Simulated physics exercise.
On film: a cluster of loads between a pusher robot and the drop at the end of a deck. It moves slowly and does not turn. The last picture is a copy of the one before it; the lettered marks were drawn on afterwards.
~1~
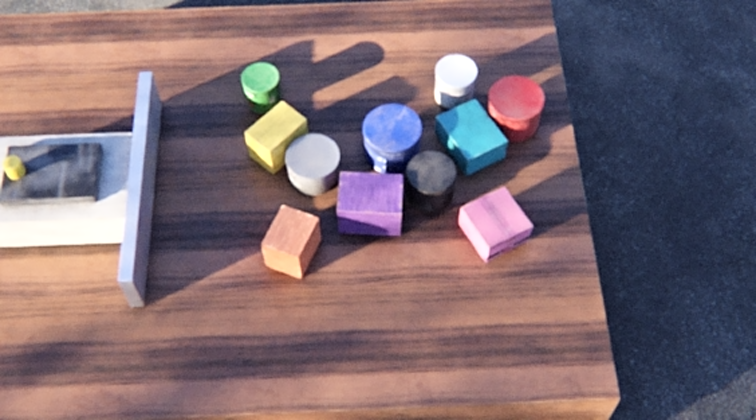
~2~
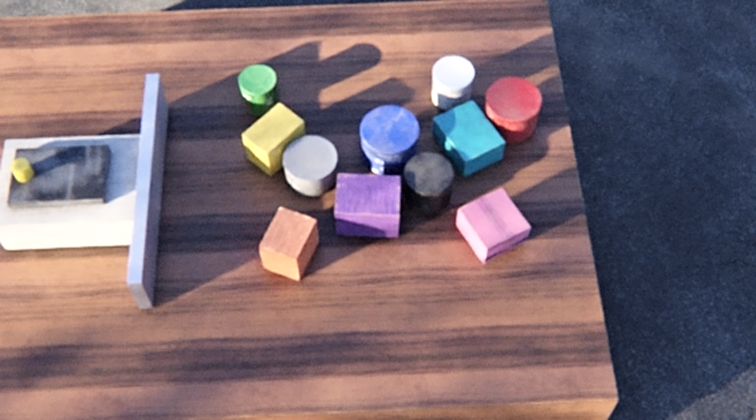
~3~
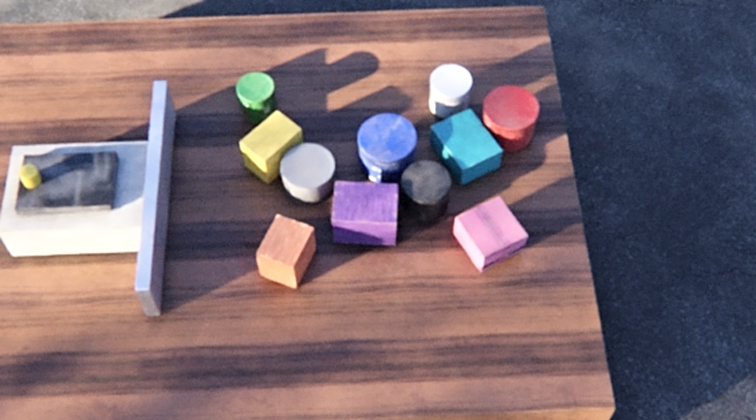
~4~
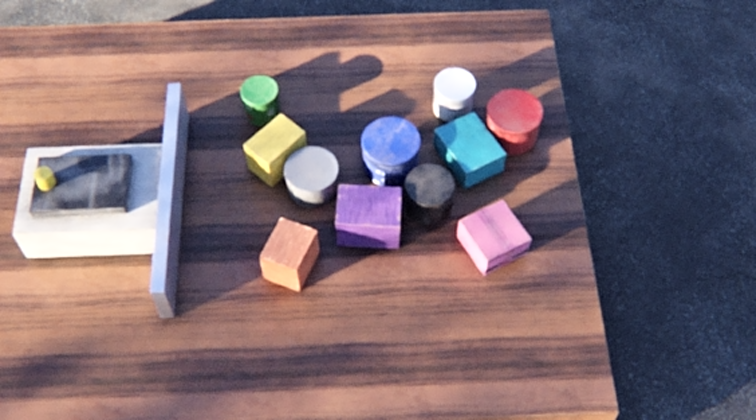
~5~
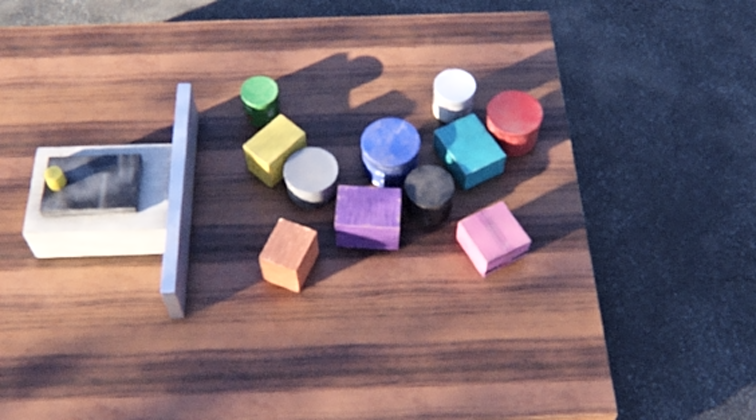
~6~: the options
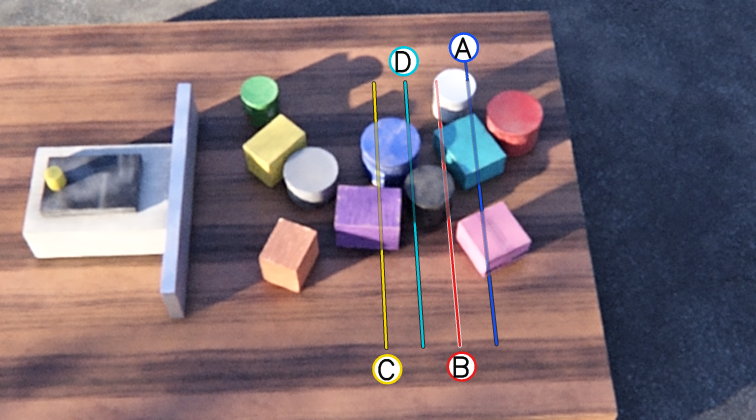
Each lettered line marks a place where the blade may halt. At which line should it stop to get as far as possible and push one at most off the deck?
Up to line B.
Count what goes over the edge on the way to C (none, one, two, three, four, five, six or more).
The count is none.
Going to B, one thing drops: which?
The red pail goes over.
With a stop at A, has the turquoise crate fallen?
Yes.
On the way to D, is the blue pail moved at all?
Yes.
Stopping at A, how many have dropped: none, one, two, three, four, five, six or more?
Two.
On the marked copy, A at (481, 201); B at (447, 203); C at (380, 205); D at (413, 204).
With B. Early on, robot (197, 180); green pail (303, 98); orange crate (303, 254).
Further on, robot (296, 177); red pail (538, 121); turquoise crate (490, 148).
At the end, robot (368, 175); red pail over the edge; turquoise crate (557, 142); one fallen.
As for the rest, A drops two; C is within the limit but short; D is within the limit but short.
